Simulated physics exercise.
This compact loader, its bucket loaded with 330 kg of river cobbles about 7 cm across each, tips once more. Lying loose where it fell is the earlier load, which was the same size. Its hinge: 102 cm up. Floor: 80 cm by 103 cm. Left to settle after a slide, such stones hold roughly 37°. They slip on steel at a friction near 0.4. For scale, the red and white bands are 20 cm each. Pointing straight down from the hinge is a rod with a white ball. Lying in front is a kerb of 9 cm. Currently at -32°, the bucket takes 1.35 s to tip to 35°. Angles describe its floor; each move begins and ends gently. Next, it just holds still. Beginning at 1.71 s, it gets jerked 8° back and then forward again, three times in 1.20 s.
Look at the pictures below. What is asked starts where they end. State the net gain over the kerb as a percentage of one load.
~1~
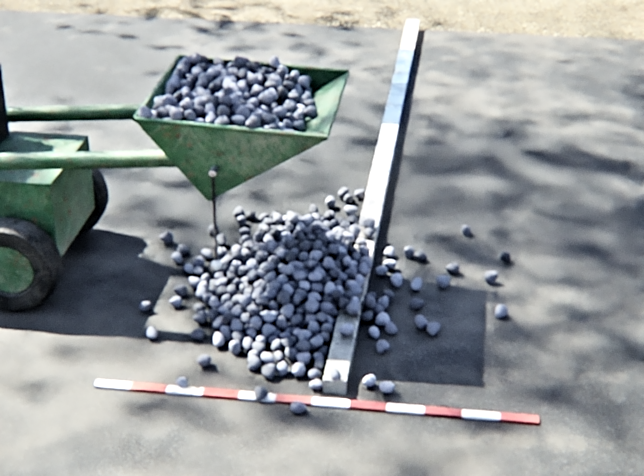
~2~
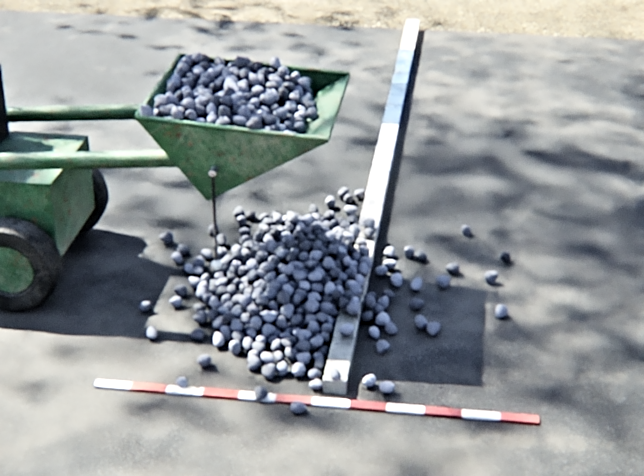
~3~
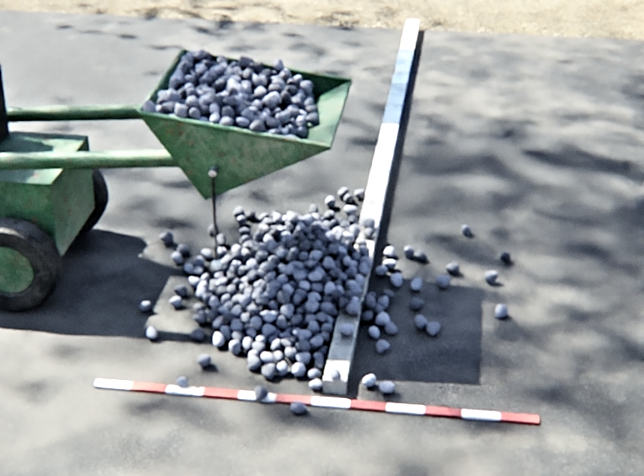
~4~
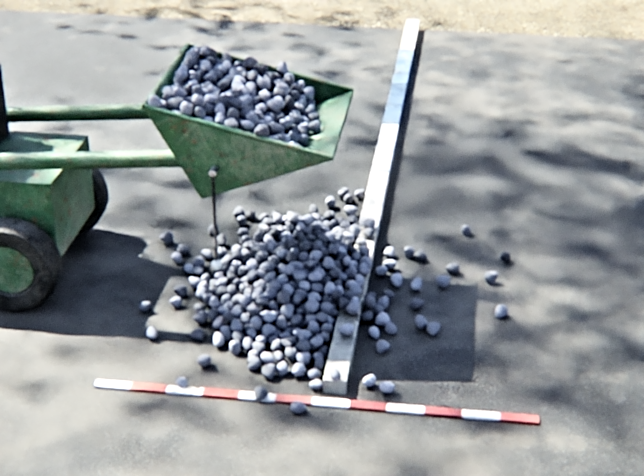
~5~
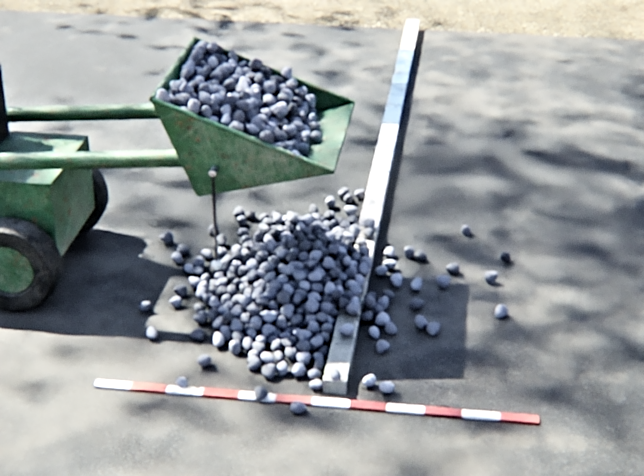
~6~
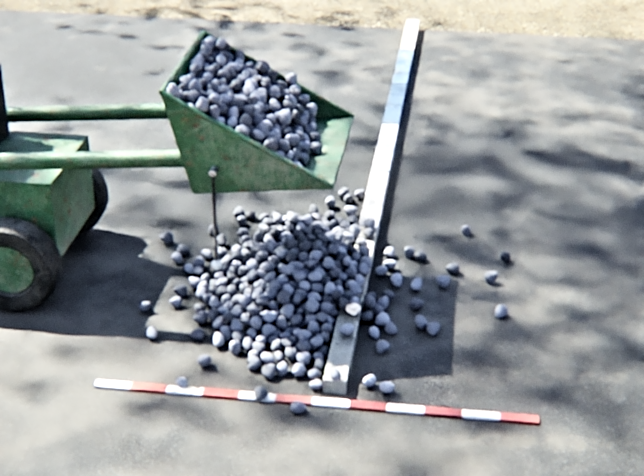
81 %.
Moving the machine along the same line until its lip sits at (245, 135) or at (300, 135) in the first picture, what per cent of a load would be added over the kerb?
Case one about 15 %, case two about 65 %.
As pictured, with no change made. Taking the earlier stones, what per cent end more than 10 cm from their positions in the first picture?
About 5 %.
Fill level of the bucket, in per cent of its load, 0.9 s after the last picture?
Close to 50 in a hundred is still held.
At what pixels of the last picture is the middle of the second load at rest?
(409, 281).
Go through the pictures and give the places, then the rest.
In the first picture, lip at (327, 138), floor tilted -32°, highest stones at (235, 69). The earlier load is highest near (301, 246), 24 cm above ground level, 95 % on this side of the kerb, 5 % over the kerb.
In the second picture, the bucket is at -31°, its lip at (328, 140); the top of the load is at (225, 69).
In the third picture, lip at (330, 148), floor tilted -27°, highest stones at (207, 64).
In the fourth picture, lip at (333, 159), floor tilted -21°, highest stones at (193, 62).
In the fifth picture, lip at (334, 172), floor tilted -14°, highest stones at (200, 57).
In the sixth picture, lip at (333, 187), floor tilted -6°, highest stones at (209, 52).
Then, 0.4 s after the last picture the floor is at 24°; in per cent of one load, 100 in the bucket, 96 on this side of the kerb, 5 over the kerb; the foremost stones are at (465, 283).
Then, 0.9 s after the last picture the floor is at 35°; in per cent of one load, 48 in the bucket, 135 on this side of the kerb, 17 over the kerb; the foremost stones are at (465, 283).
Then, 2.8 s after the last picture the floor is at 35°; in per cent of one load, 0 in the bucket, 115 on this side of the kerb, 86 over the kerb; the foremost stones are at (597, 305).
Then, 5.2 s after the last picture the floor is at 35°; in per cent of one load, 0 in the bucket, 115 on this side of the kerb, 86 over the kerb; the foremost stones are at (597, 305). Net gain over the kerb, 81.
